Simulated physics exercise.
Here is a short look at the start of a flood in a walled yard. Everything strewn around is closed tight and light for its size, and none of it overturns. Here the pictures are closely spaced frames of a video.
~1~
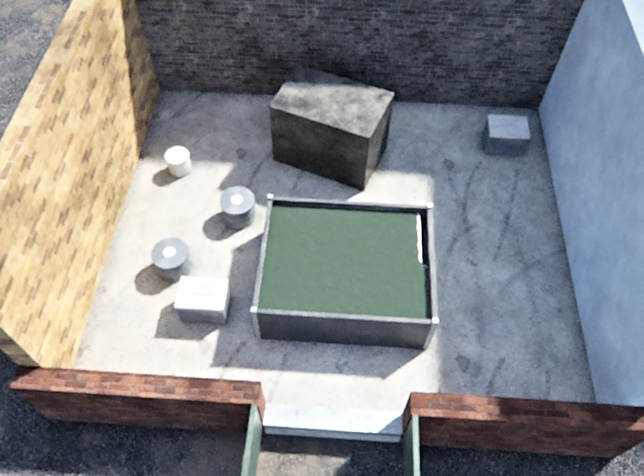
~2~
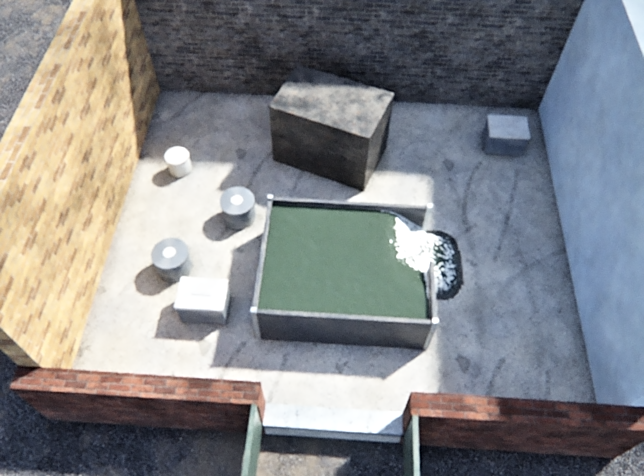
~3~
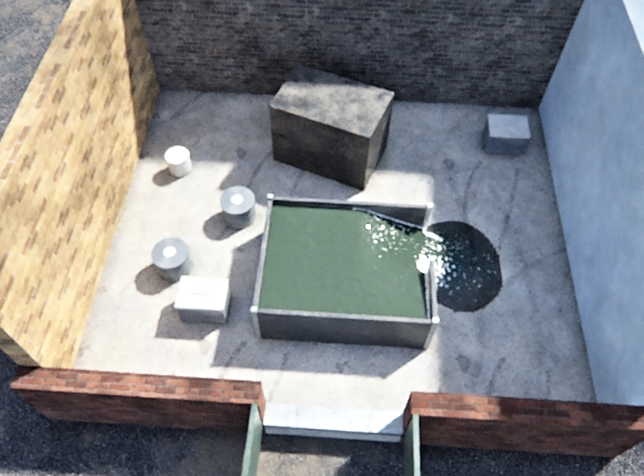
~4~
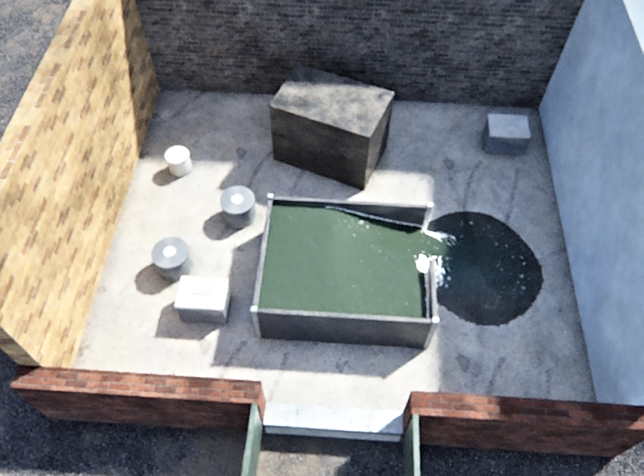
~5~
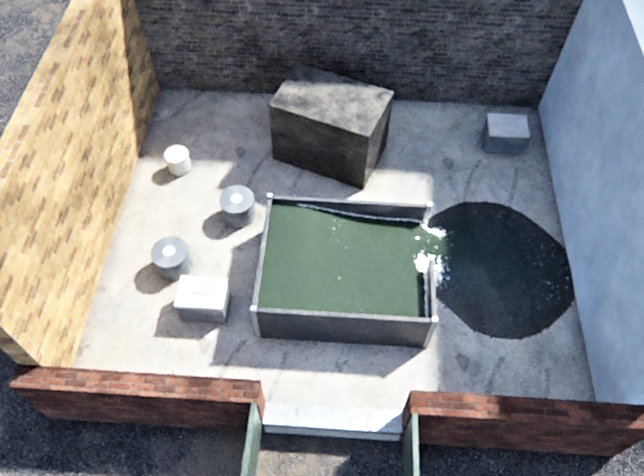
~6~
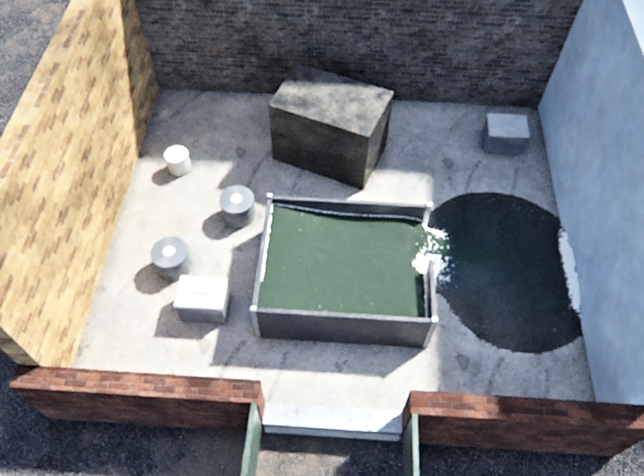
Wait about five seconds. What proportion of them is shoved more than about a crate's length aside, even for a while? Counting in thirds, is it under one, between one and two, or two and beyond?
It stays in the bottom third.
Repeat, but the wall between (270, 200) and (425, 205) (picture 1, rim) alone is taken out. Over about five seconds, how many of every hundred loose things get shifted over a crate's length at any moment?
About 60 %.
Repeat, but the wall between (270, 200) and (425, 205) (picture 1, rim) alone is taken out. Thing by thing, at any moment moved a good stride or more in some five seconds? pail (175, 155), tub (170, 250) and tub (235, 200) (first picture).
The first: Went past that; the second: Fell short; the third: Went past that.
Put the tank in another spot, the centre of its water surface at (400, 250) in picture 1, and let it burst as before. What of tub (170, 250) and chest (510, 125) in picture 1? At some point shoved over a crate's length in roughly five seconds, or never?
Fell short, travelled that far.
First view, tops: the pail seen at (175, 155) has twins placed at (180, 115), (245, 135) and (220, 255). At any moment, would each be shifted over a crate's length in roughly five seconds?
Copy one: Barely shifts; copy two: Barely shifts; copy three: Barely shifts.
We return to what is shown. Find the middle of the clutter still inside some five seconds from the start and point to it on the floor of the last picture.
Near (215, 206).
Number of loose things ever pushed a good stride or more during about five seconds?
I make it 1.
A moment on, 0 of 5 are well off their spots; 0 afloat.
Next, 0 of 5 are well off their spots; 0 afloat.
Later, 1 of 5 are well off their spots; 0 afloat.
In the end, 1 of 5 are well off their spots, and 1 have been at some point; 0 afloat.
